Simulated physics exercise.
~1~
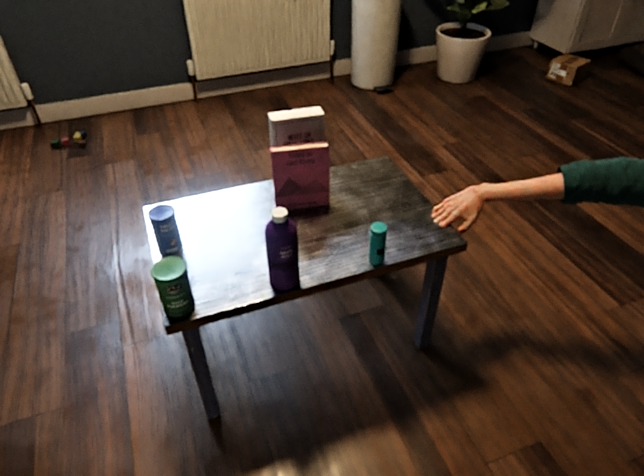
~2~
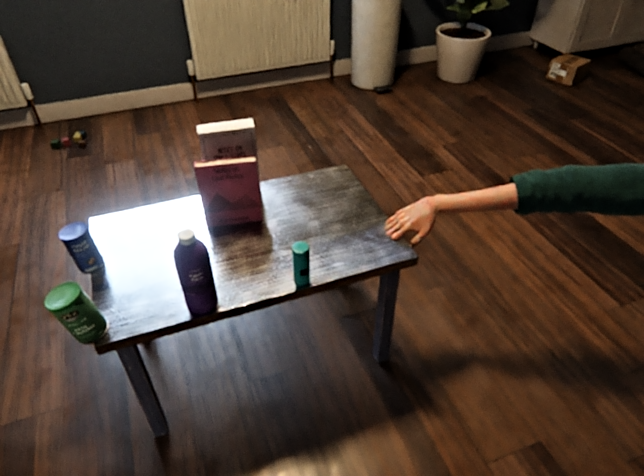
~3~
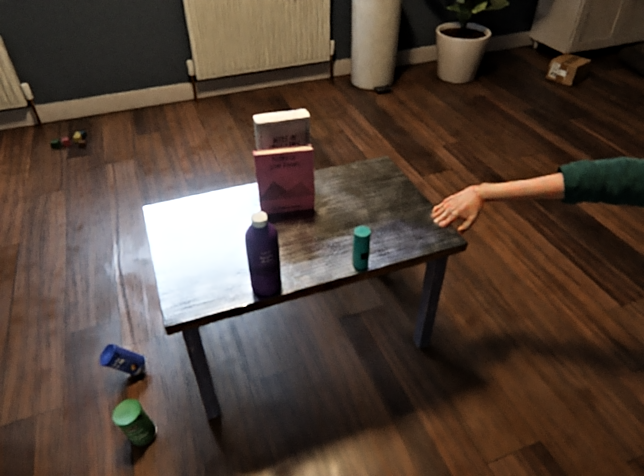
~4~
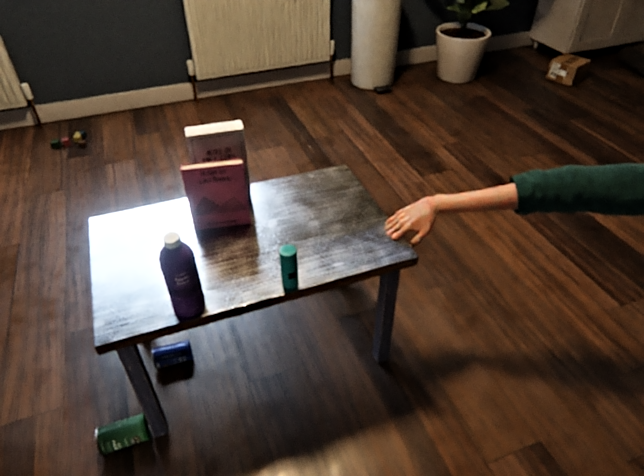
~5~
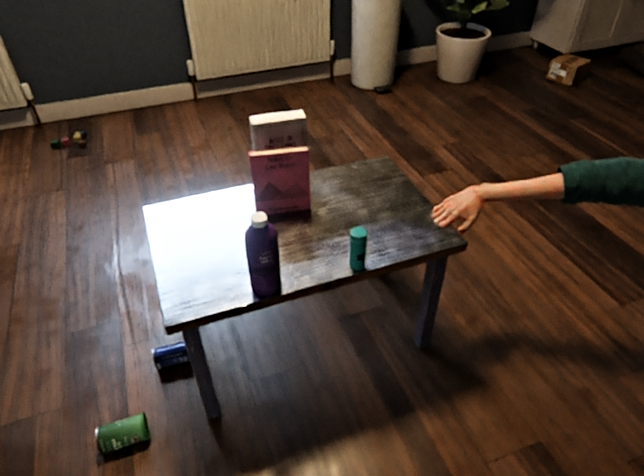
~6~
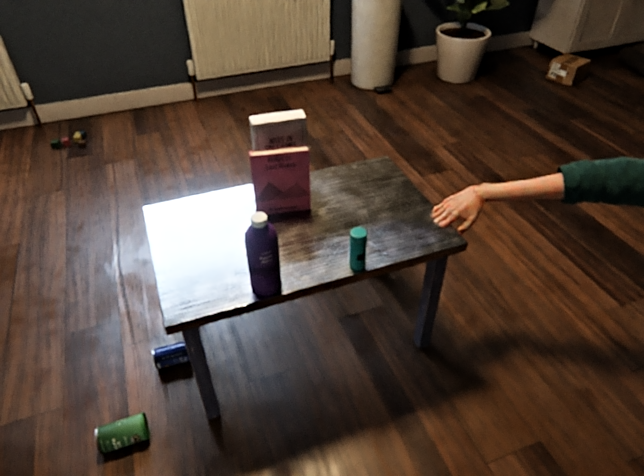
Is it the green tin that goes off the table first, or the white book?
The green tin goes first, dropping off the left end of the table. The white book is still standing on the table at the end.
